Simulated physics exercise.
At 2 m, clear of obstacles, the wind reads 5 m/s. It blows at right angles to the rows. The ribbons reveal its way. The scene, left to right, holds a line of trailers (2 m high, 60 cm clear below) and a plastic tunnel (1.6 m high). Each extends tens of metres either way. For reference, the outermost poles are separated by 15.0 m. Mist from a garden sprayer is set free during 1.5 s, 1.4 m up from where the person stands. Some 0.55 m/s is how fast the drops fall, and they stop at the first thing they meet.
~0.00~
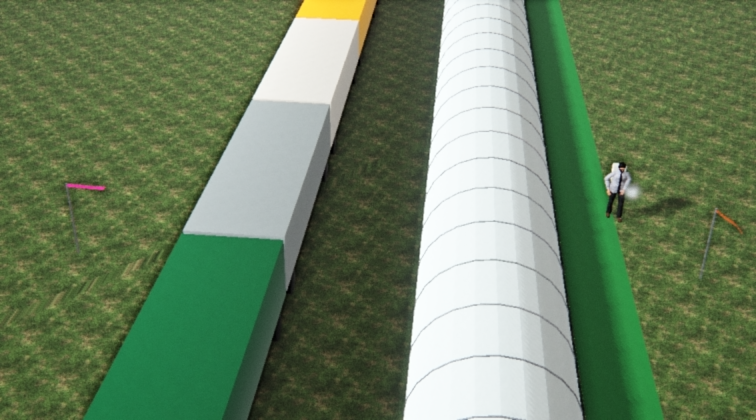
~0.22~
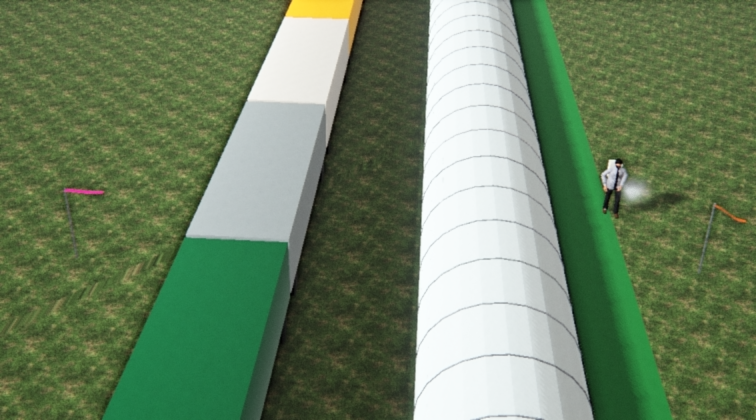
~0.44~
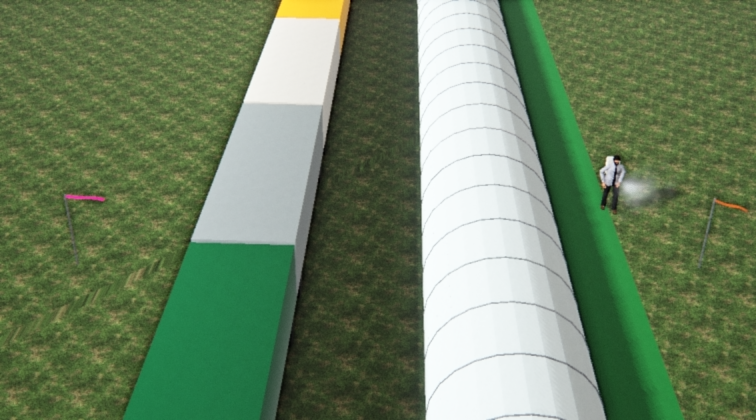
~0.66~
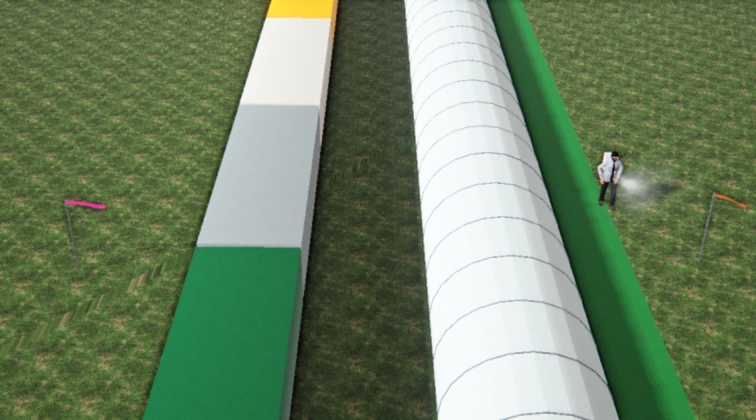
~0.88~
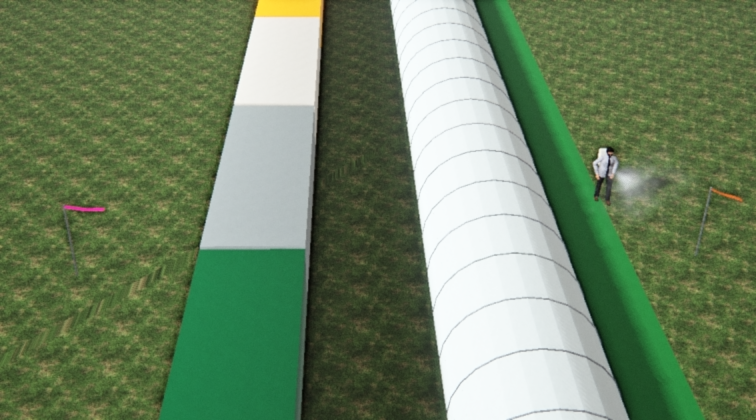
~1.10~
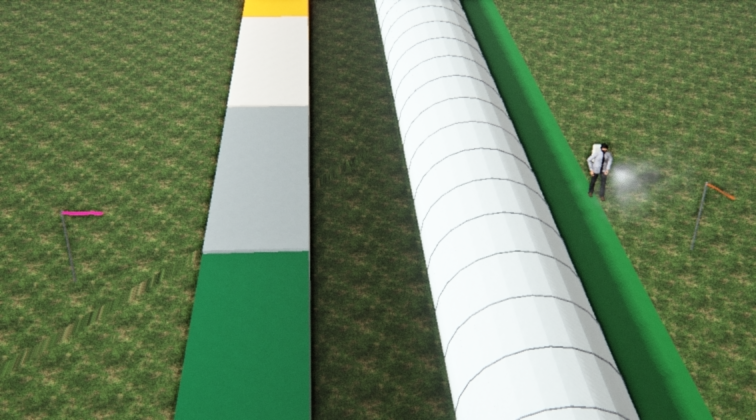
A person beside a long white tunnel releases pale mist that spreads to the right.
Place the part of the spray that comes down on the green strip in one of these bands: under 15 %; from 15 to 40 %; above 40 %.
It is from 15 to 40 %.
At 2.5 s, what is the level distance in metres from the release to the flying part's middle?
1.0 metres.
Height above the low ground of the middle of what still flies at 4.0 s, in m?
0.6 m.
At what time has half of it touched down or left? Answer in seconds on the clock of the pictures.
At roughly 3.2 s.
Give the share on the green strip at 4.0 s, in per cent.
The share is about 20 percent.
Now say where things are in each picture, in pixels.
In the first picture, the left ribbon ends at (104, 188), leaning 90 degrees to the right, the spray in the air spans x = 625 to 635 around y = 190 and it comes from (631, 189).
In the second picture, the right ribbon ends at (746, 221), leaning 65 degrees to the right, the spray in the air spans x = 625 to 645 around y = 190 and the green one passes (595, 266).
In the third picture, the left ribbon ends at (104, 200), leaning 85 degrees to the right, the spray in the air spans x = 620 to 660 around y = 185 and the top of the plastic tunnel crosses (493, 173).
In the fourth picture, the right ribbon ends at (745, 206), leaning 70 degrees to the right, the spray in the air spans x = 620 to 670 around y = 185 and the green one passes (579, 207).
In the fifth picture, the left ribbon ends at (104, 209), leaning 85 degrees to the right and the spray in the air spans x = 610 to 680 around y = 180.
In the sixth picture, the right ribbon ends at (734, 198), leaning 60 degrees to the right, the spray in the air spans x = 605 to 685 around y = 180 and the top of the plastic tunnel crosses (487, 167).
After 2.5 s, 32 % is no longer flying here, and 11 % lies on the green strip; the middle of what still flies is 0.7 m above the low ground, near (646, 194).
After 4.0 s, 69 % is no longer flying here, and 22 % lies on the green strip; the middle of what still flies is 0.6 m above the low ground, near (682, 193).
After 8.0 s, 95 % is no longer flying here, and 29 % lies on the green strip.
After 20.0 s, 100 % is no longer flying here, and 29 % lies on the green strip.
After 45.0 s, 100 % is no longer flying here, and 29 % lies on the green strip.
